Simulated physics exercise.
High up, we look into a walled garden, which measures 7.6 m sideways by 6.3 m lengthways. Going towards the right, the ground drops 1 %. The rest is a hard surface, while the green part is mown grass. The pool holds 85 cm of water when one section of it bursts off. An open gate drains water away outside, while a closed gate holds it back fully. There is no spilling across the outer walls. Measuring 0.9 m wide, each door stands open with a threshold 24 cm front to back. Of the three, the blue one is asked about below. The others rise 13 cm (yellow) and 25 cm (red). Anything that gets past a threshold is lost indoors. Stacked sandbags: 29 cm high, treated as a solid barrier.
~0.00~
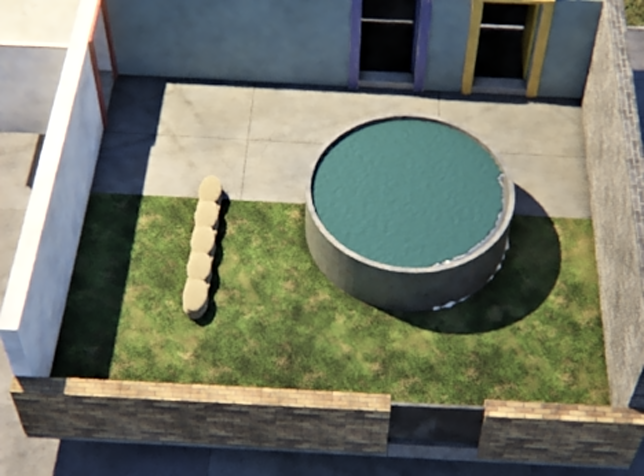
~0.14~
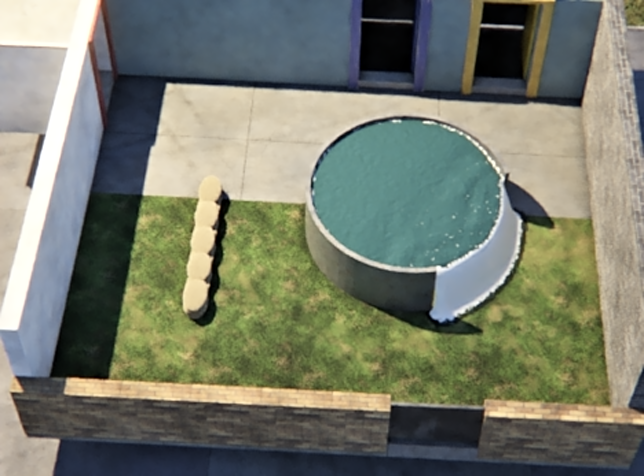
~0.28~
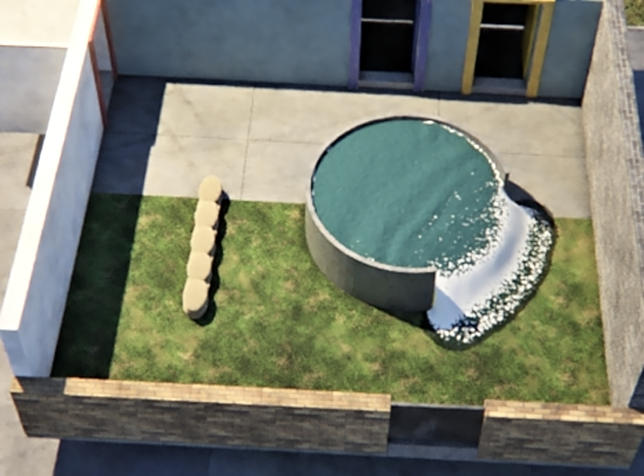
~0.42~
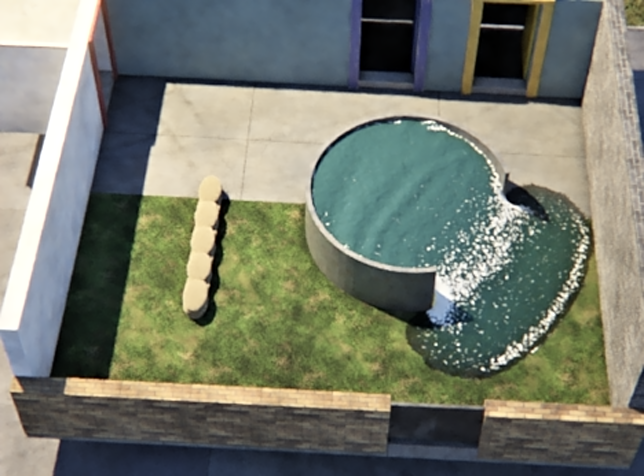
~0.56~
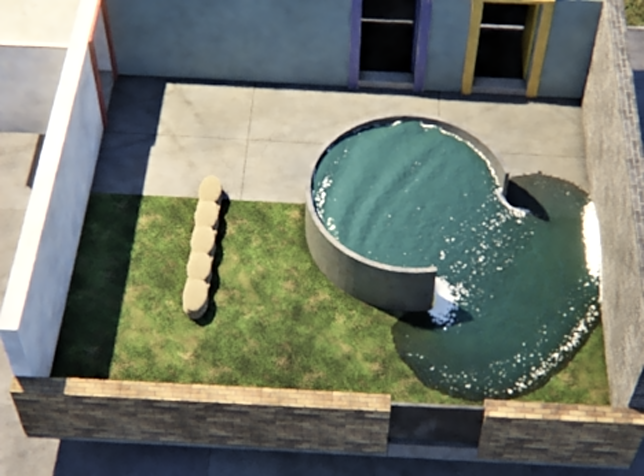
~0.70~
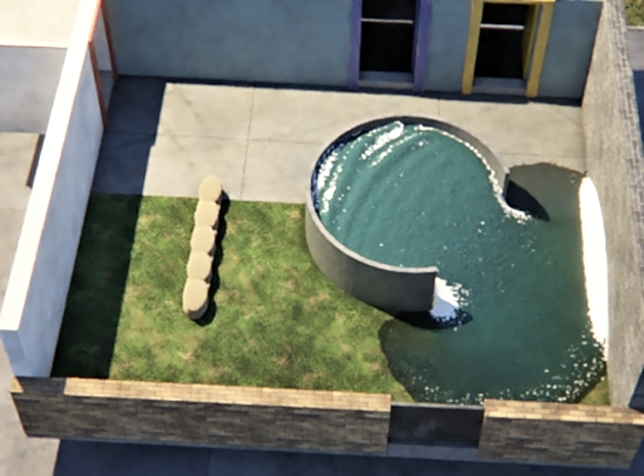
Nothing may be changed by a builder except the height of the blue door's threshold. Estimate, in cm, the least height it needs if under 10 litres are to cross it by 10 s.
I would say 7.5 cm.
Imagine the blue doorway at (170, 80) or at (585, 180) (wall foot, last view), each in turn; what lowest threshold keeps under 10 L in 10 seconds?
Around 14.5 and 16 cm respectively.
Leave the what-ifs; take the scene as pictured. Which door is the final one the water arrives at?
That's the red one.
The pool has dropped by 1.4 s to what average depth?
Around 51 cm on average.
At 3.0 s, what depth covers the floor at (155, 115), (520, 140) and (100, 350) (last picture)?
Roughly 0, then 6, then 0 cm.
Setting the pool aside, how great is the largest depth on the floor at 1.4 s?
It gets to close to 70 centimetres there.
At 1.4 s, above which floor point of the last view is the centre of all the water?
Approximately (465, 263).
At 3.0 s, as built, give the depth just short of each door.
Door depths (cm): Yellow = 22, red = 0, blue = 5.
After 1.4 s water covers 25 % of the floor, deepest (70 cm) near (612, 440); it has not reached the blue door.
After 3.0 s water covers 45 % of the floor, deepest (50 cm) near (612, 440); 5 cm at the blue door, 0 litres in over its 14 cm threshold.
After 10.0 s water covers 95 % of the floor, deepest (20 cm) near (236, 88); 14 cm at the blue door, 0 litres in over its 14 cm threshold.
At the blue door as built, the water arrived by 2.8 s and peaked near 14 cm at 9.6 s.
Run again over the same 10 s with other heights there, 20 litres in over 6 cm, 3 litres over 9.5 cm. The limit of 10 litres is kept from about 7.5 cm up.
